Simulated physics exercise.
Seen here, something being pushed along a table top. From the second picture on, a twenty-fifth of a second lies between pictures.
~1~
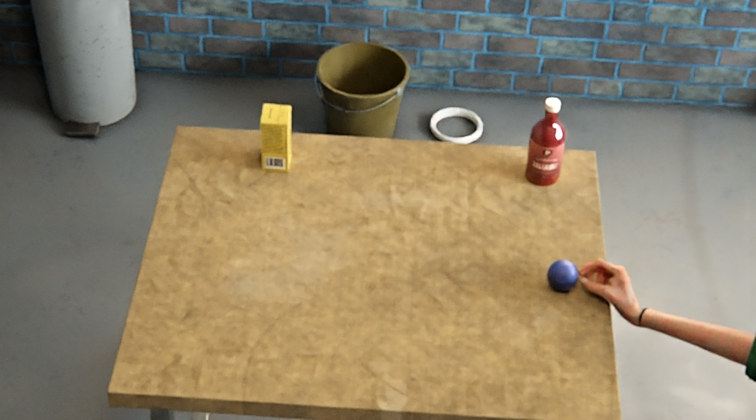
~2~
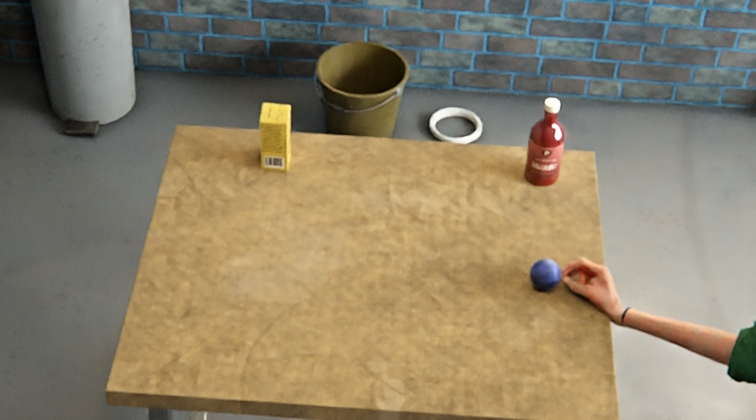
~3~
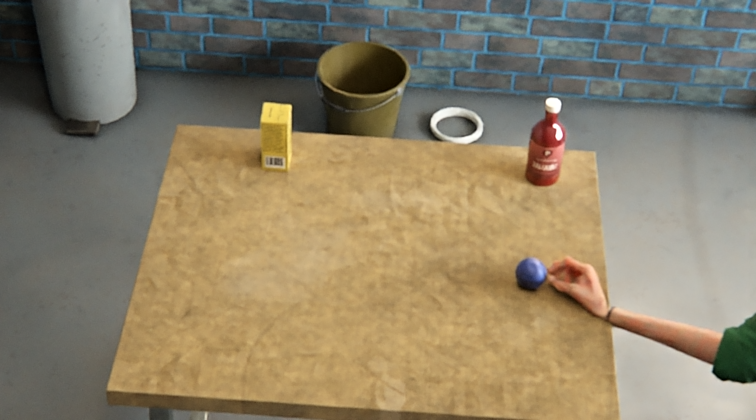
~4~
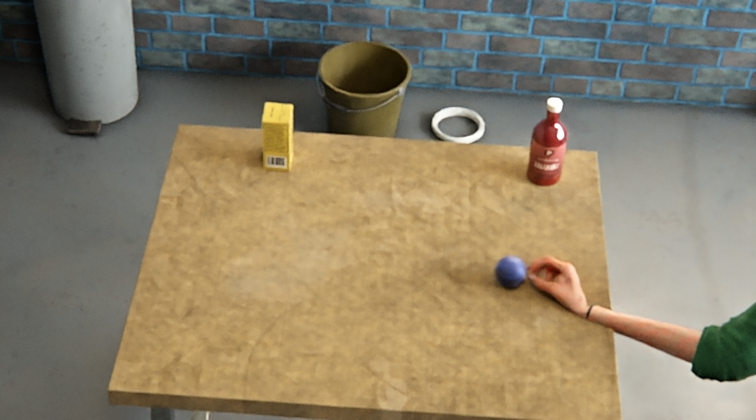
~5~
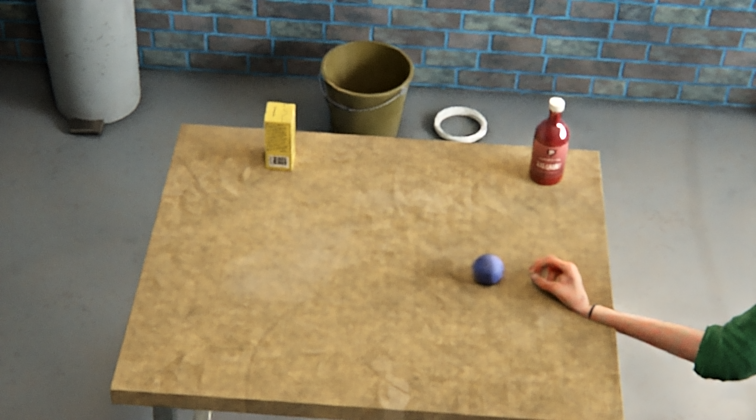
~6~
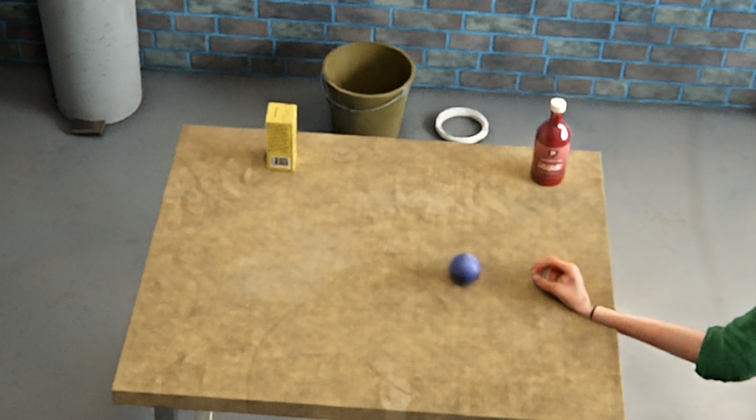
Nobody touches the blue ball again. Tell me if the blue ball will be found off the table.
The blue ball goes over the edge.
Then, 0.30 s on from there, blue ball shifted well along near (286, 257).
Then, 0.60 s on from there, blue ball now off the table.
Then, 0.90 s on from there, things are still on the move.
In the end, off the table, blue ball.
